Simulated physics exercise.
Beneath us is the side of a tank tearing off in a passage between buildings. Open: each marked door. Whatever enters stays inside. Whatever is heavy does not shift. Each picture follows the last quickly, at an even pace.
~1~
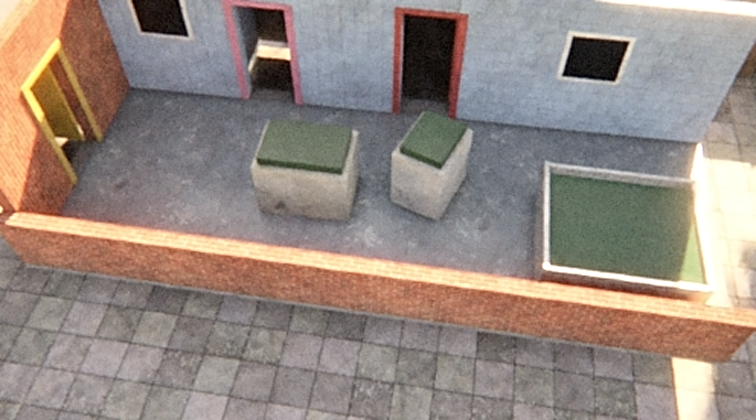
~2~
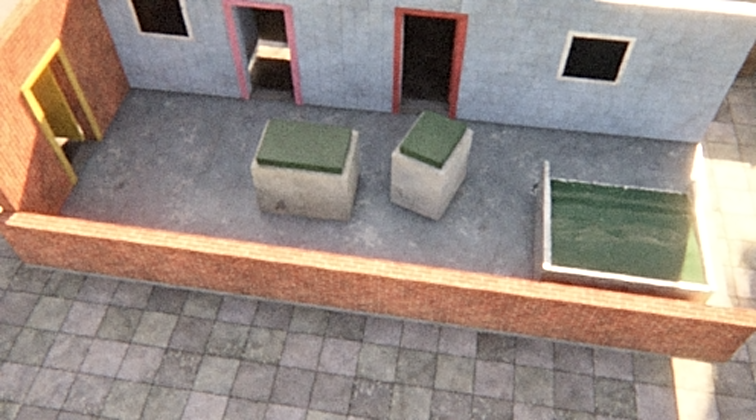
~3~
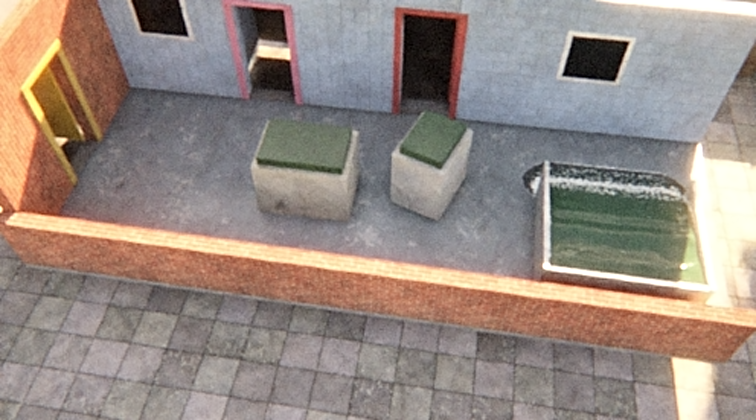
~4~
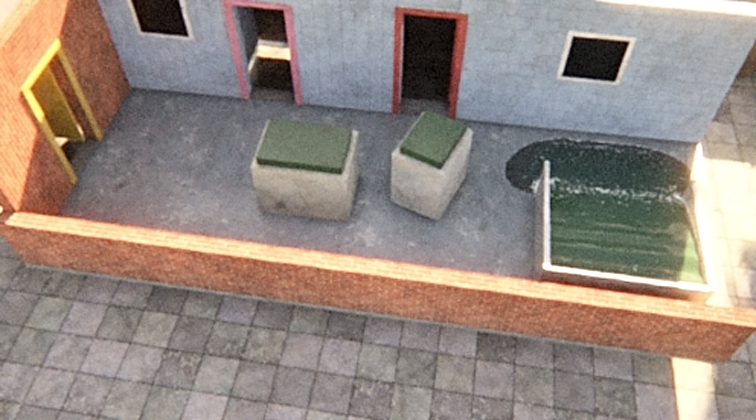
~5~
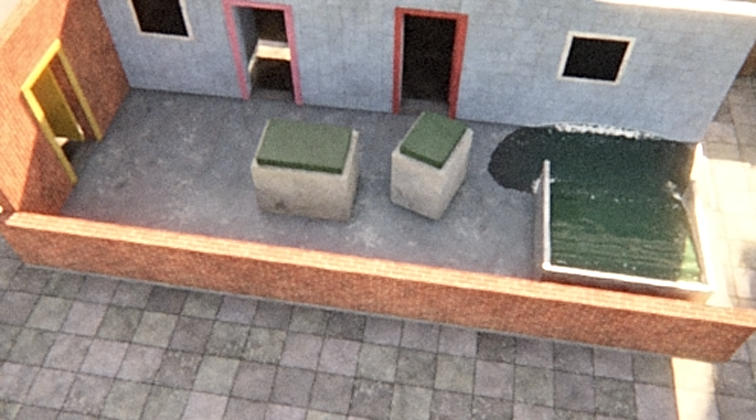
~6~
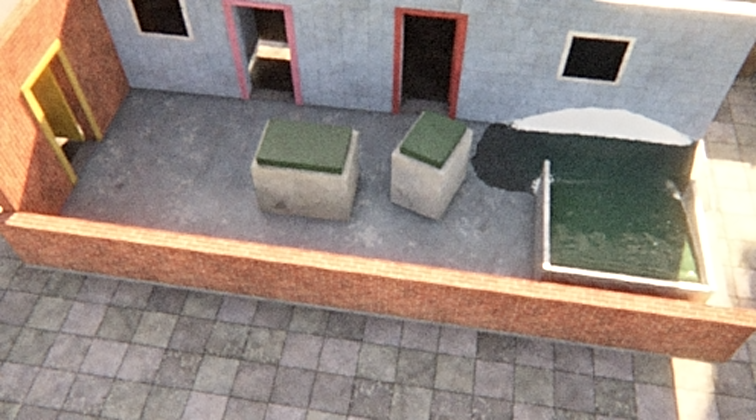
A pale blue-grey block building with a pink-framed doorway, a red-framed doorway and two windows lines a grey yard, seen from high above by a still camera. A low orange brick wall borders the front, a yellow-framed opening stands left, two green-topped pale blocks sit mid-yard, and a white-rimmed tank of green water lies right. The tank's far side gives way, and dark water pours out, spreading back to the building and leftward towards the blocks.
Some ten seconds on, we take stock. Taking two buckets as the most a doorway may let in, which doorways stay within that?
Outcome: Yellow door: Over two buckets, pink door: Two buckets at most, red door: Two buckets at most.
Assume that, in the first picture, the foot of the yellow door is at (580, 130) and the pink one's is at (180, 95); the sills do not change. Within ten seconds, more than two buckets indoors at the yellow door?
I'd say the yellow one admits more.
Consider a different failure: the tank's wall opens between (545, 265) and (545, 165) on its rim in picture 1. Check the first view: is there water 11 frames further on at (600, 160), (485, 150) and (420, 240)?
Untouched, soaked, soaked.
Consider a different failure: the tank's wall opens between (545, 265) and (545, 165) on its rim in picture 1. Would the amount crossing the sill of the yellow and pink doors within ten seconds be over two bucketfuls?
Door by door, yellow exceeds it and pink exceeds it.
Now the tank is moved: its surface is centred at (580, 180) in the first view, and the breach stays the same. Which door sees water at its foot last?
Door noted: The yellow-painted one.
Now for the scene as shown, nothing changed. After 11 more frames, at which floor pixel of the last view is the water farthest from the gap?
The farthest wet point should be near (297, 106).
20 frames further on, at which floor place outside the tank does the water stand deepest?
Roughly at (449, 167).
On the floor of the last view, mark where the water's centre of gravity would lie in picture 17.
My pick is pixel (569, 183).
A moment on, water covers 20 % of the floor; the yellow door not reached, the pink door not reached, the red door wet at the sill, nothing in.
Next, water covers 30 % of the floor; the yellow door not reached, the pink door not reached, the red door wet at the sill, nothing in.
Then, water covers 55 % of the floor; the yellow door not reached, the pink door wet at the sill, nothing in, the red door wet at the sill, nothing in.
Later, water covers 75 % of the floor; the yellow door over two buckets in, the pink door under two buckets in, the red door wet at the sill, nothing in.
In the end, water covers 85 % of the floor; the yellow door far over two buckets in, the pink door under two buckets in, the red door wet at the sill, nothing in.
